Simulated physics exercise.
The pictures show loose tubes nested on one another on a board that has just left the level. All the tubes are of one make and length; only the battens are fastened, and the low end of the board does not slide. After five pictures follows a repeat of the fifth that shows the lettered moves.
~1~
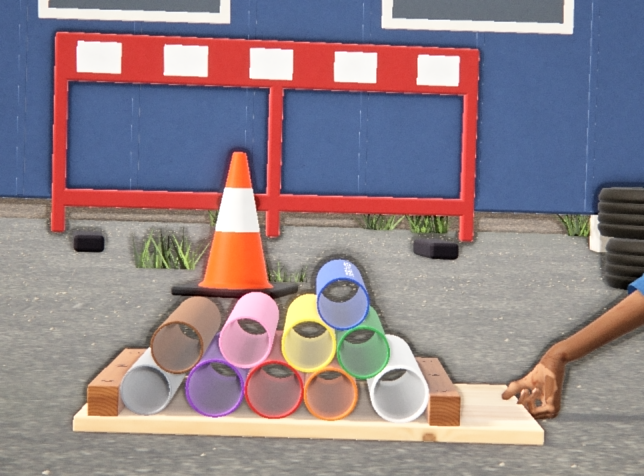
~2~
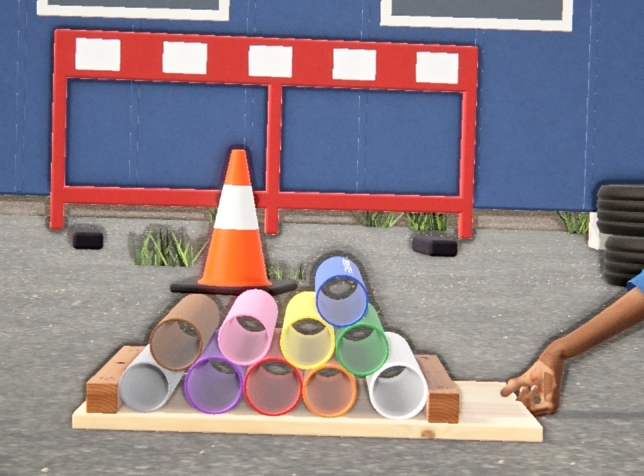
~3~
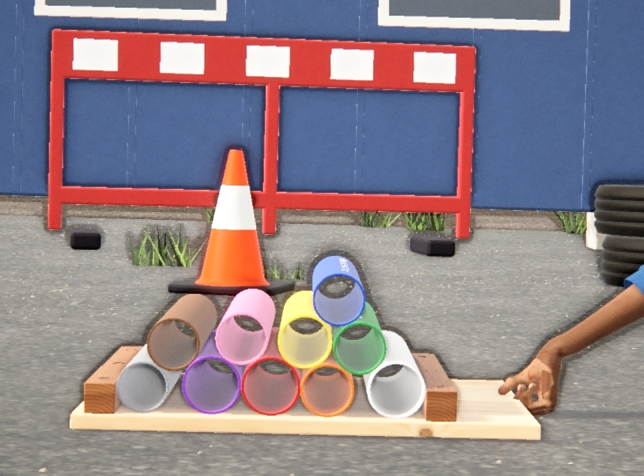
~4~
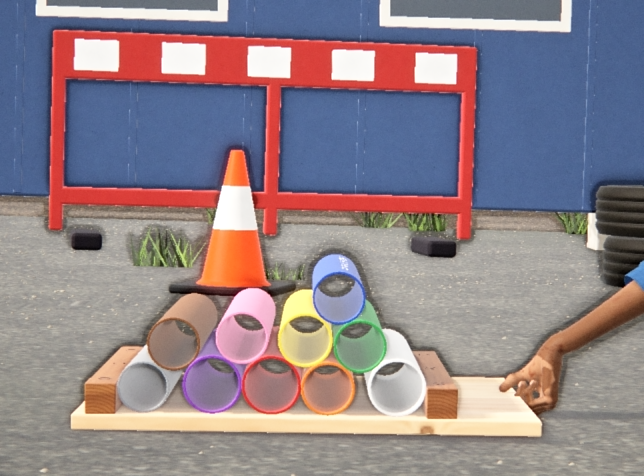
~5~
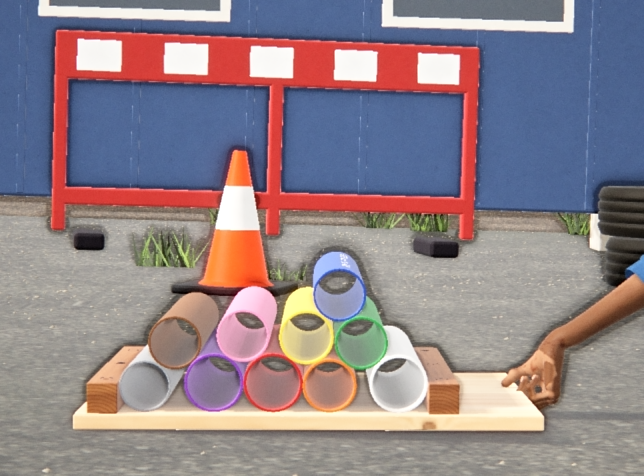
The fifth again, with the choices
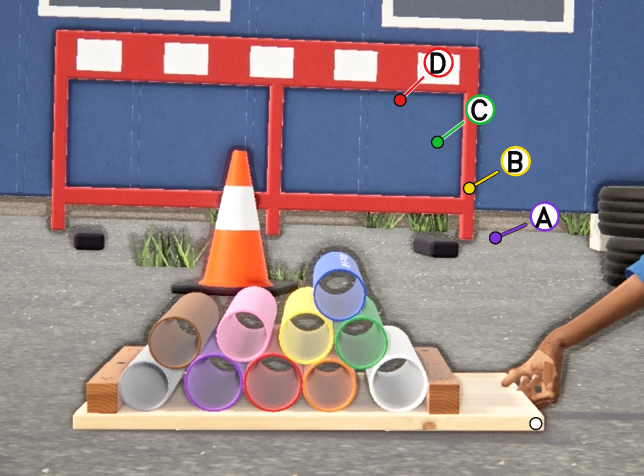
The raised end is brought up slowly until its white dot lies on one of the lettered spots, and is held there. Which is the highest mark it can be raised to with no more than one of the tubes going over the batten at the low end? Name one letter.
It can be raised to A.
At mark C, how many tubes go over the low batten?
At C the number is five.
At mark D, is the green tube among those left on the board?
No.
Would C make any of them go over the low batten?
At C: Yes.
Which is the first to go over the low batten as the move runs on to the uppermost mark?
First is the brown one.
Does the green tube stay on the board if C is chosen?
No, with C.
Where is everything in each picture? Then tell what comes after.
In the first frame, grey tube (146, 390); purple tube (215, 388); red tube (274, 390).
In the second frame, red tube (273, 387); orange tube (330, 391).
In the third frame, board (307, 389); white tube (396, 390); green tube (360, 348); yellow tube (305, 341).
In the fourth frame, board (308, 387); grey tube (144, 387); purple tube (212, 384).
In the fifth frame, board (309, 385); grey tube (145, 386); purple tube (214, 383).
On the marked copy, A at (495, 238); B at (470, 188); C at (437, 142); D at (400, 100); the white dot at (536, 424).
With A. Early on, board at 16°.
Further on, board at 25°.
At the end, board at 25°, one over the low batten (brown).
As for the rest, B five over the low batten; C five over the low batten; D five over the low batten.
